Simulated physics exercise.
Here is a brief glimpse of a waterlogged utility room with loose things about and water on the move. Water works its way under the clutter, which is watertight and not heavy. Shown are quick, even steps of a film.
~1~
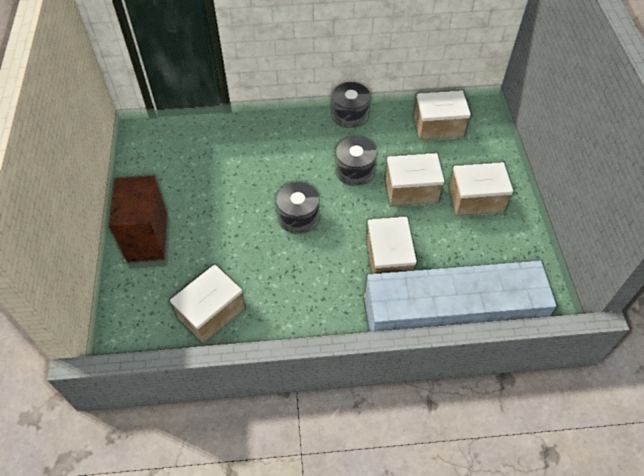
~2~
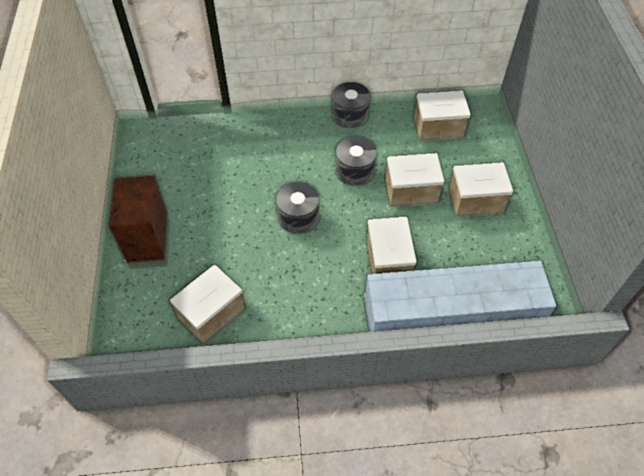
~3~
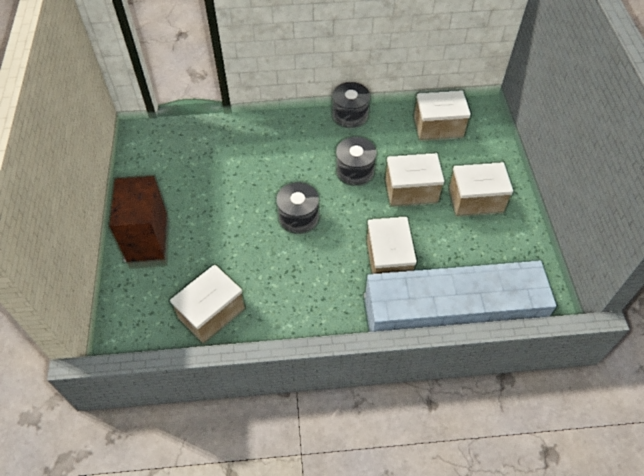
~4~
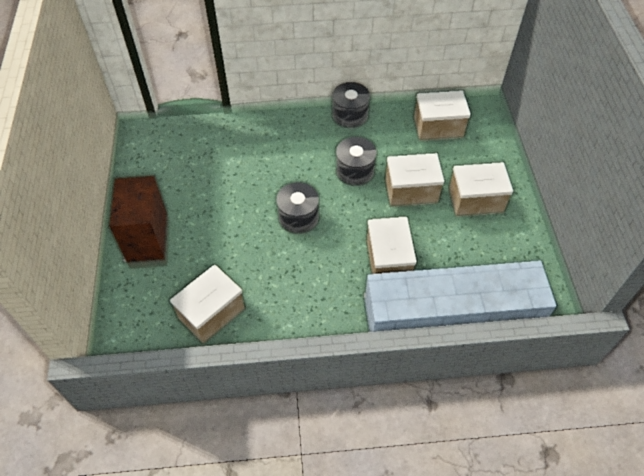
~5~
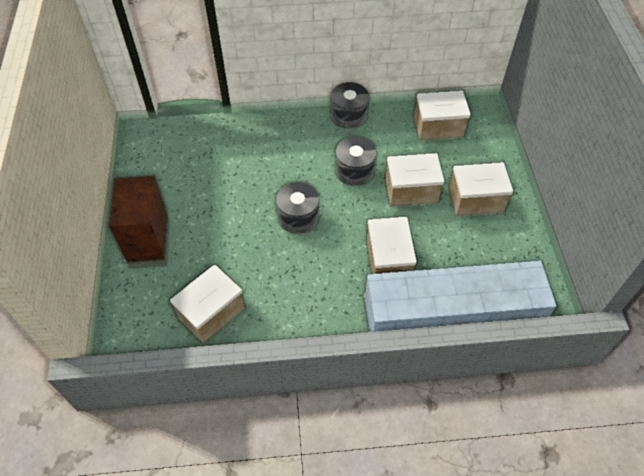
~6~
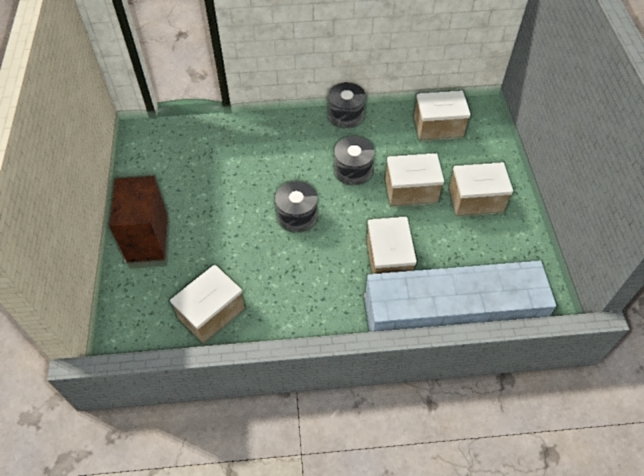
A long pale blue block lies along the front right of a green-speckled floor in a pale-brick-walled room, seen from a fixed, high angle. Five white-topped tan boxes and three dark round tubs sit about the middle and right, with a reddish-brown cabinet at left. The dark door panel at the back disappears, leaving an open doorway, then the tubs edge very slightly left.
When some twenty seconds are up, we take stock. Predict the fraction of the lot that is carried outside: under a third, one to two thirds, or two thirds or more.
One to two thirds.
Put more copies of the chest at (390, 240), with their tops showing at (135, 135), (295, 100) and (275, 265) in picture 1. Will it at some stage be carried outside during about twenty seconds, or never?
First one makes it out, second one makes it out, third one does not escape.
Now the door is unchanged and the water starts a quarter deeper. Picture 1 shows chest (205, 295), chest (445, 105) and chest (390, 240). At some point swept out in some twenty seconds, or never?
Ordered answer: Retained; retained; retained.
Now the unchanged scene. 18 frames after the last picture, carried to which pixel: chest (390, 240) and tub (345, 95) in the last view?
First one at roughly (350, 235), second at roughly (247, 97).
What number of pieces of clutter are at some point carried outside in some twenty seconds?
It totals 3.
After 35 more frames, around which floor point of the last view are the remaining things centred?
Near (320, 203).
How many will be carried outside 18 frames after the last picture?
The count is 0.
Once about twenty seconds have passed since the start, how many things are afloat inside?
So that is 5.
A moment on, 0 of 8 are out; 8 afloat.
Next, 0 of 8 are out; 8 afloat.
Later, 3 of 8 are out; 5 afloat.
In the end, 3 of 8 are out; 5 afloat.
